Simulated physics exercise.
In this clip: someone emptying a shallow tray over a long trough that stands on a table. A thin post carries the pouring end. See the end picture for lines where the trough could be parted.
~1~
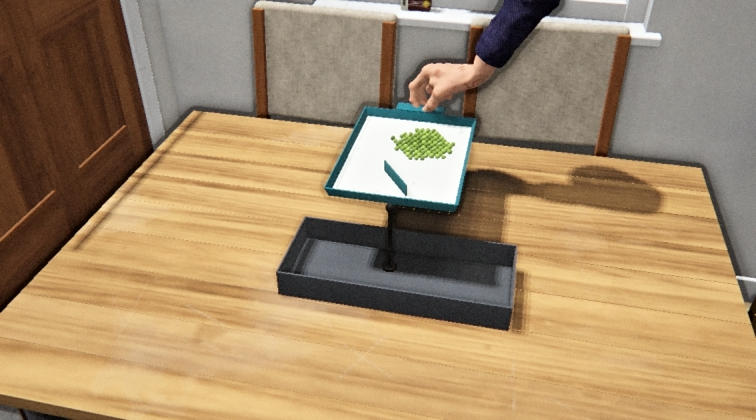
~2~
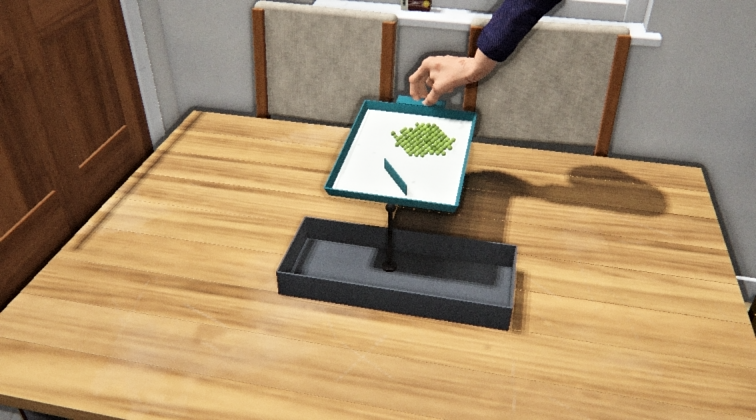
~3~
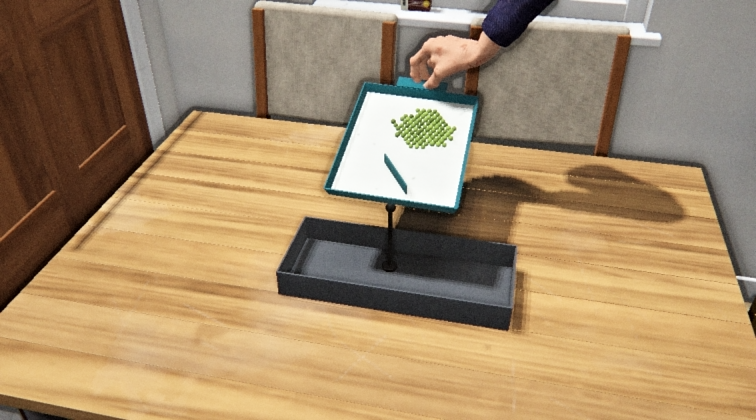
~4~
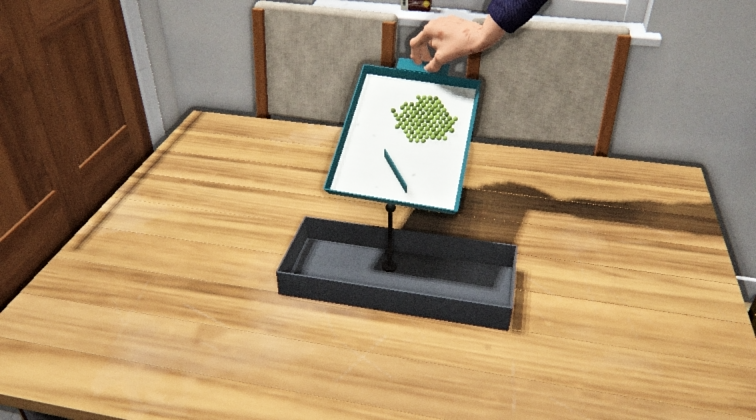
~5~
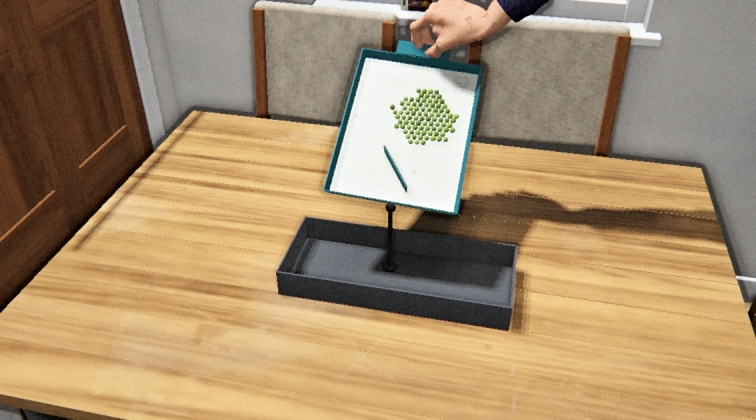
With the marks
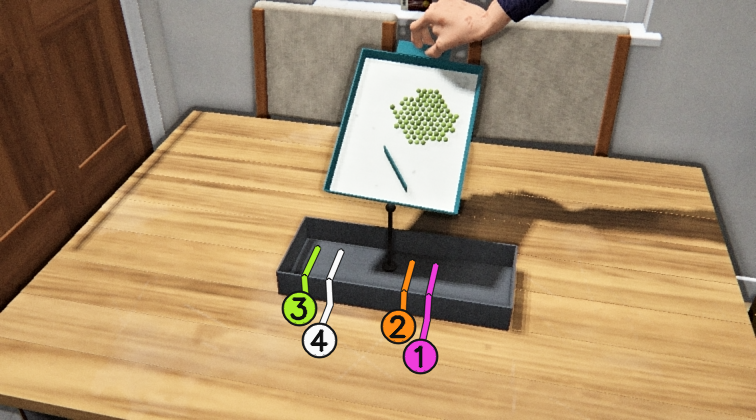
A hand raises the far end of a teal tray of green peas above a trough.
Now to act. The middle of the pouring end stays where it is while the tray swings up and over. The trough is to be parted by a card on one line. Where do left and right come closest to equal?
1.
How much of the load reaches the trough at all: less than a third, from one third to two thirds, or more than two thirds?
It is more than two thirds.
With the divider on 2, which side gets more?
The right side.
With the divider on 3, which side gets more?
Right.
On the marked copy, line 1 crosses the front rim at (428, 295); line 2 crosses the front rim at (404, 291); line 3 crosses the front rim at (304, 276); line 4 crosses the front rim at (329, 280).
Choosing 1, of what is caught, close to a third on the left of the divider, close to two thirds on the right.
Choosing 2, of what is caught, a small share on the left of the divider, the bulk on the right.
Choosing 3, of what is caught, none at all on the left of the divider, the whole lot on the right.
Choosing 4, of what is caught, none at all on the left of the divider, the whole lot on the right.
